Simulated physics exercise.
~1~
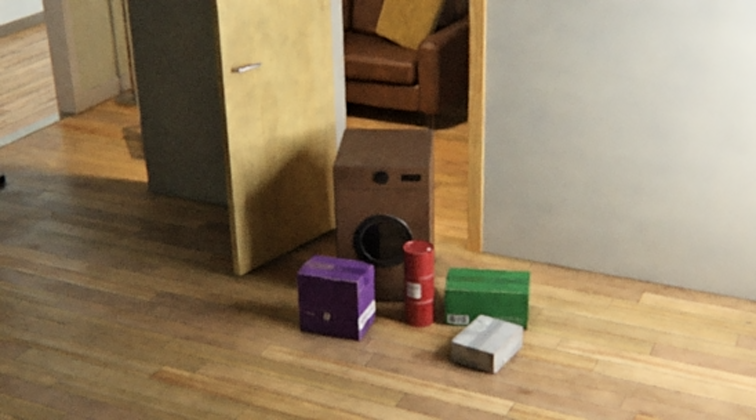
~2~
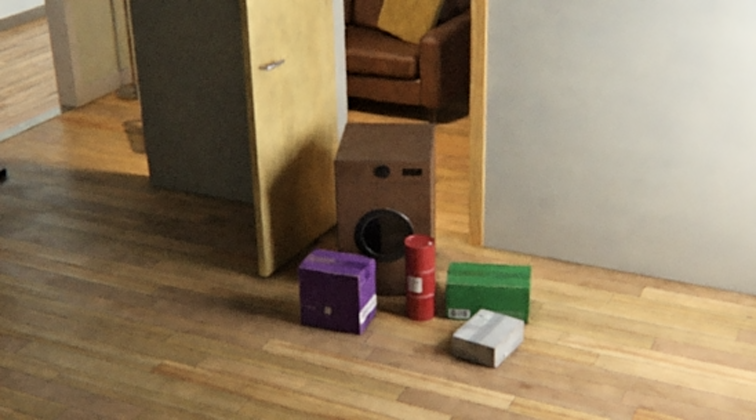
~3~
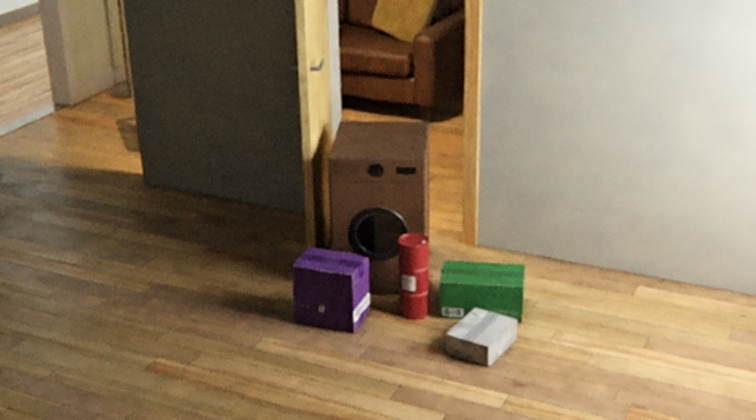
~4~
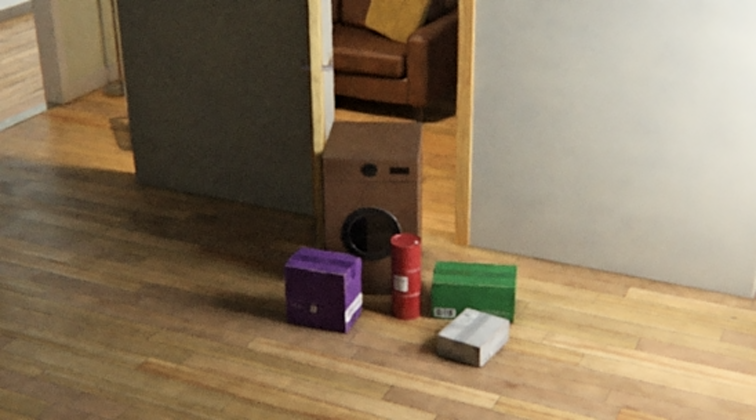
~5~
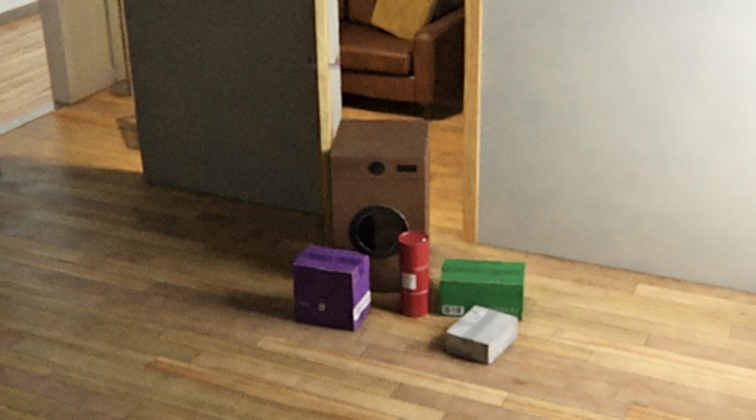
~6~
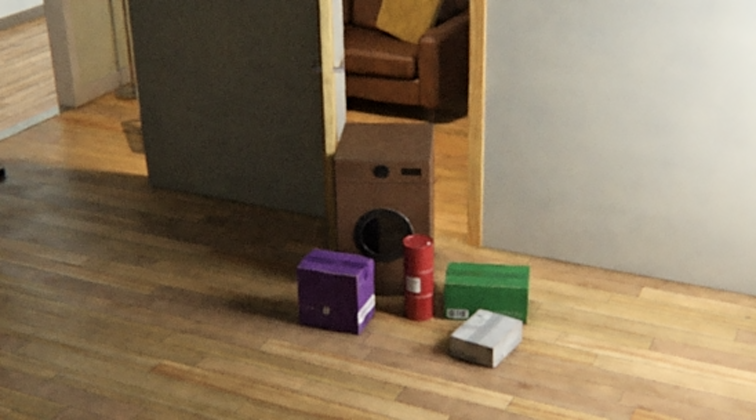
A yellowish wooden door, standing wide open toward the viewer, swings to the right as if closing, with no hand in view. Its broad face narrows as its free edge nears a brown front-loading appliance in the doorway. It then slows and comes to a stop beside the appliance, seen almost edge-on, with the doorway still open and a brown leather seat visible beyond. The purple box, red canister, green box and pale parcel on the wooden floor never move, nor does the appliance. The door ends partly open, well short of shut.
